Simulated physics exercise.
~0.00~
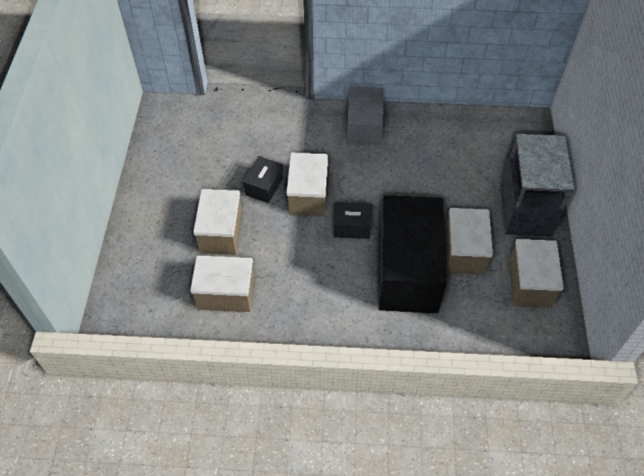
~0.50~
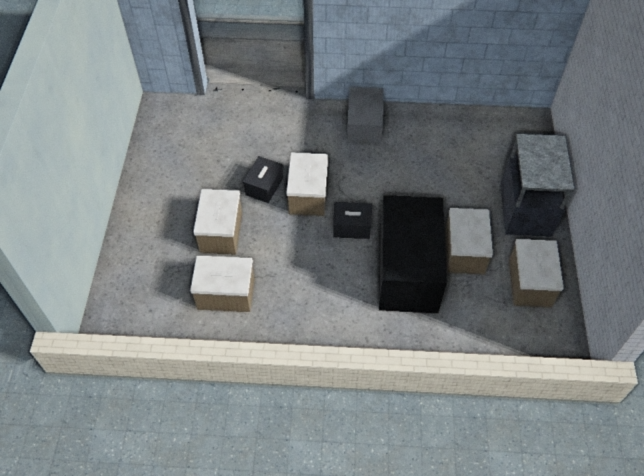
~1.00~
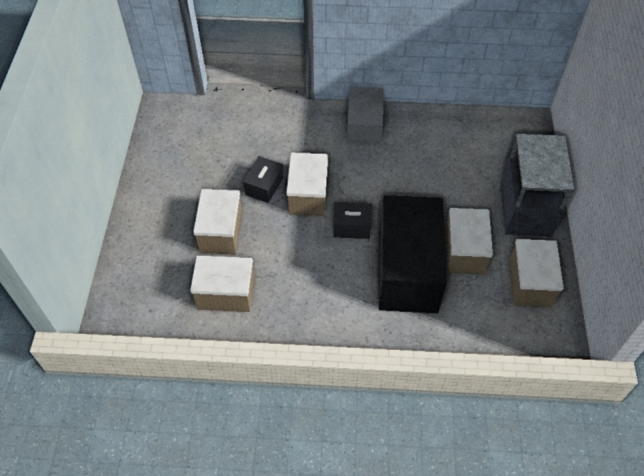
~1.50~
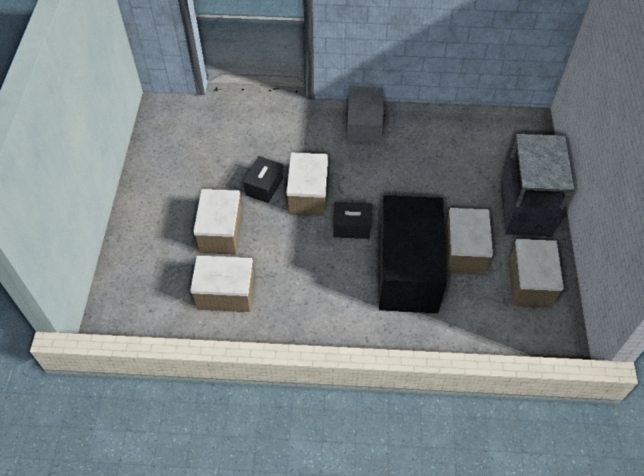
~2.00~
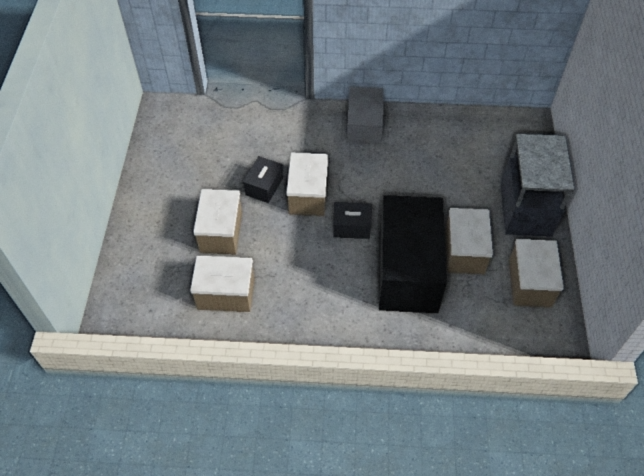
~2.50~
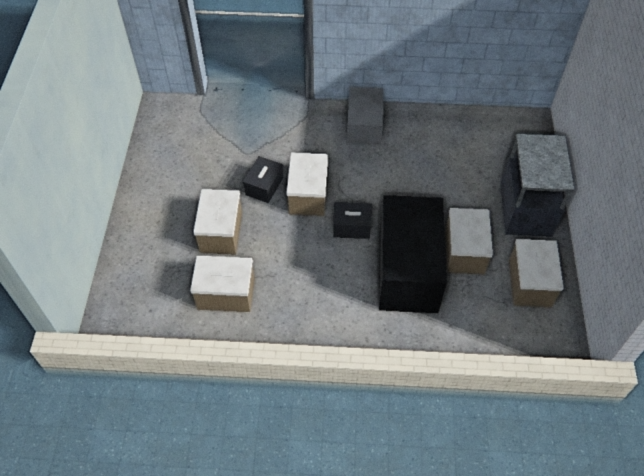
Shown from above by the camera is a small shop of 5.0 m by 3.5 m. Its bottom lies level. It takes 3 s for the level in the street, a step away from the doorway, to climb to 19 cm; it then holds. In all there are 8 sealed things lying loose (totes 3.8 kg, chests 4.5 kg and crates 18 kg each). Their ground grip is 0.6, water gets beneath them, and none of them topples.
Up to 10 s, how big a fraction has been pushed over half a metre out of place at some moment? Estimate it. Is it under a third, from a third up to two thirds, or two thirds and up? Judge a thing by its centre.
It looks set to land in the middle band, a third to two thirds.
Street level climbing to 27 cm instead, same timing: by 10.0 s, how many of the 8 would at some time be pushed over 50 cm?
With that change, 5 of them.
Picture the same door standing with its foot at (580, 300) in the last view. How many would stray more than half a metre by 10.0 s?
That gives 4 of them.
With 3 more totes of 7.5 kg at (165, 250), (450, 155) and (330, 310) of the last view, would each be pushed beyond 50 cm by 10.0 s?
Well, it goes above, below, above.
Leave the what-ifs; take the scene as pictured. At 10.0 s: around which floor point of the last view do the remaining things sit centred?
It works out to somewhere near (438, 268) on the floor.
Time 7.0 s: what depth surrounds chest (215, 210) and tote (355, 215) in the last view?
Close to 11 and 8 centimetres.
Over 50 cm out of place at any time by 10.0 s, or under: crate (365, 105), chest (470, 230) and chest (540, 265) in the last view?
One by one in that order: Below; below; below.
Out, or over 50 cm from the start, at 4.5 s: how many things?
By my reckoning, 1.
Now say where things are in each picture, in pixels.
The first picture shows a tote at (263, 173), on the bottom; a chest at (217, 211) rests on the ground; 0.0 m2 under water; 0 of 8 have shifted.
The second picture shows a tote at (263, 173), on the bottom; a chest at (217, 211) rests on the ground; water covers 0.0 m2; 0 of 8 have shifted.
The third picture shows a tote at (263, 173), on the bottom; a chest at (217, 211) rests on the ground; water covers 0.0 m2; 0 of 8 have shifted.
The fourth picture shows a tote at (263, 173) rests on the ground; a chest at (217, 211) rests on the ground; 0.0 m2 under water; 0 of 8 have shifted.
The fifth picture shows a tote at (263, 173) rests on the ground; a chest at (217, 211), on the bottom; 0.1 m2 under water; 0 of 8 have shifted.
The sixth picture shows a tote at (263, 173) rests on the ground; a chest at (217, 211) rests on the ground; 0.8 m2 under water; 0 of 8 have shifted.
After 3.5 s 0 of 8 are over 50 cm from their spots; 0 afloat.
After 4.5 s 1 of 8 are over 50 cm from their spots; 2 afloat.
After 7.0 s 4 of 8 are over 50 cm from their spots; 4 afloat.
After 10.0 s 5 of 8 are over 50 cm from their spots, and 5 have been at some point; 7 afloat.
